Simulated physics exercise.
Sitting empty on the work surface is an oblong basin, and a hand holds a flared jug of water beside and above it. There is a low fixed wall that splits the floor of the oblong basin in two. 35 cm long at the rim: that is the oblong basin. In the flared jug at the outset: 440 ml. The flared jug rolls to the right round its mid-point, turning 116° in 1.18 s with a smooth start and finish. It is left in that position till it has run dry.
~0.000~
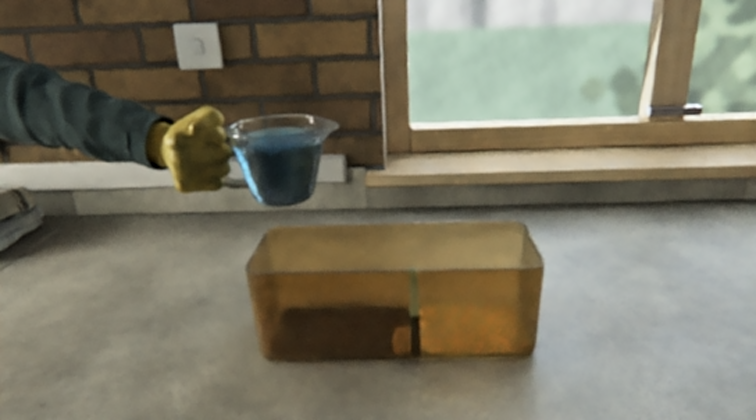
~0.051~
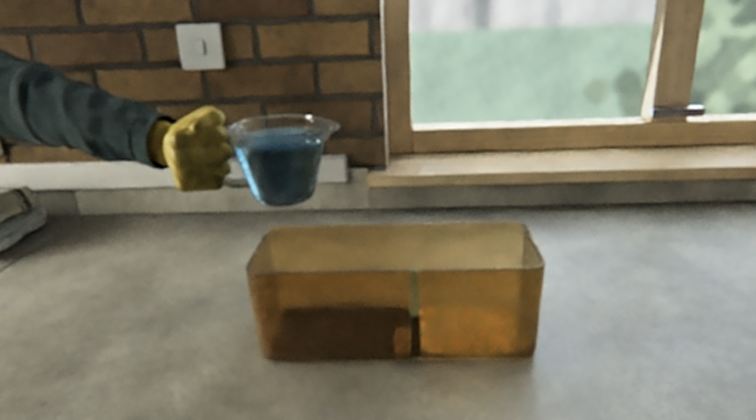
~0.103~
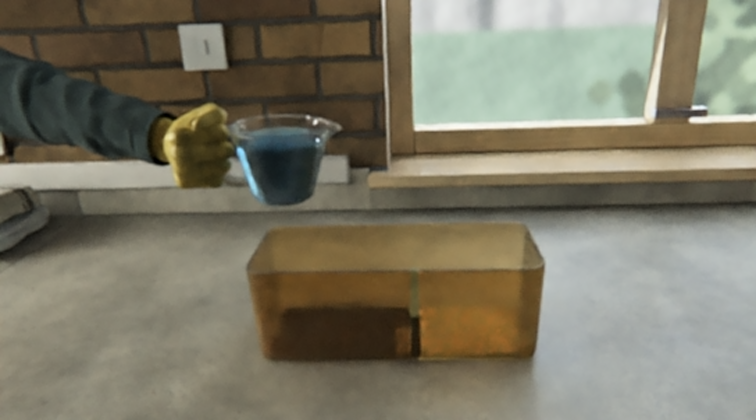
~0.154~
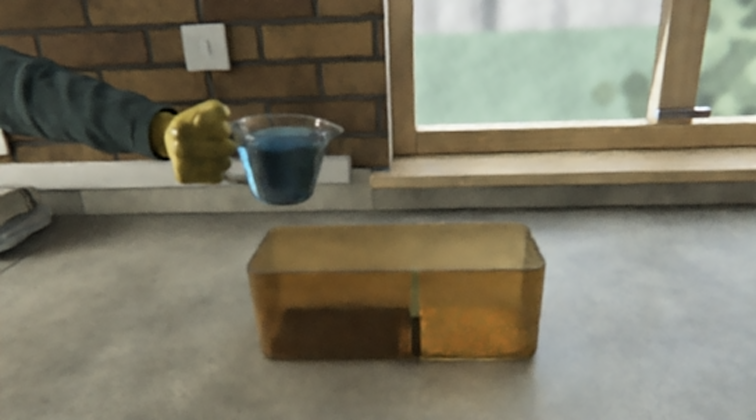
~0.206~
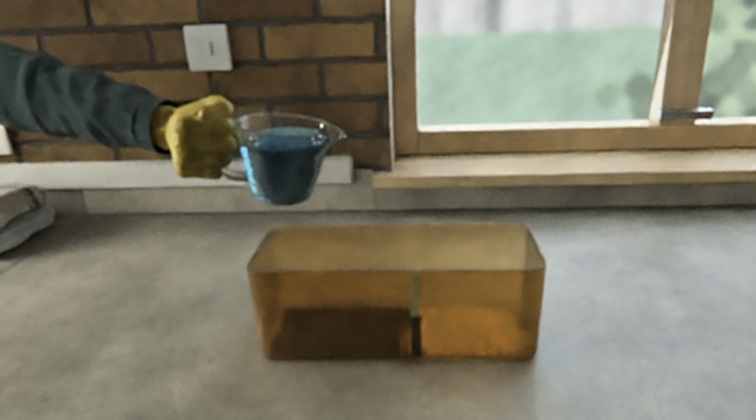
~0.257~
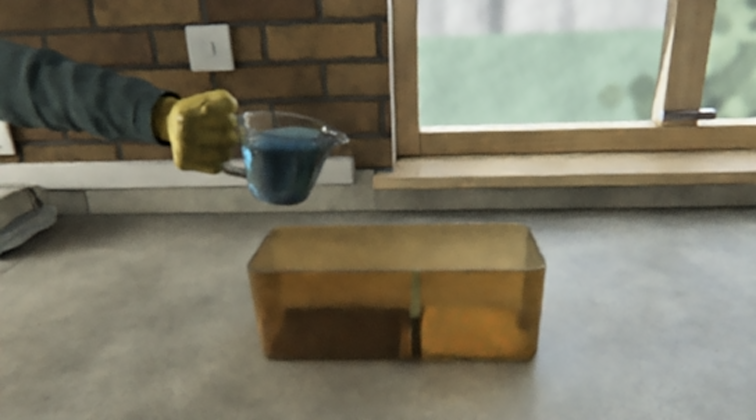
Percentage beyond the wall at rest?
2 per cent.
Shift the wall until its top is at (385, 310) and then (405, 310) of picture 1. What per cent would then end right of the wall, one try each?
60 % and 20 %.
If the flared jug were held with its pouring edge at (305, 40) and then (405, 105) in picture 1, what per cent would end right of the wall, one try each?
Near 5 in a hundred on the first go and near 90 in a hundred on the second.
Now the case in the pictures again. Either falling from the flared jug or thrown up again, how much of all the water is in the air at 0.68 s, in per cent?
Roughly 22 percent.
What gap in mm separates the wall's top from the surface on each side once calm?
Measured: Left around 40 mm, right around 58 mm.
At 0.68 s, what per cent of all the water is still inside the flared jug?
52 %.
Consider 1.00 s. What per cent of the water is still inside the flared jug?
About 2 per cent.
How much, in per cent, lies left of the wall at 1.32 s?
About 96 percent.
After 0.68 s the tilt is 72° and 53 per cent is still to pour, 24 is left of the wall and 0 right of it.
After 1.00 s the tilt is 109° and 2 per cent is still to pour, 93 is left of the wall and 1 right of it.
After 1.32 s the tilt is 116° and 0 per cent is still to pour, 96 is left of the wall and 2 right of it.
After 1.68 s the tilt is 116° and 0 per cent is still to pour, 96 is left of the wall and 2 right of it.
In the end 96 per cent lies left of the wall, 2 right of it and 2 outside.
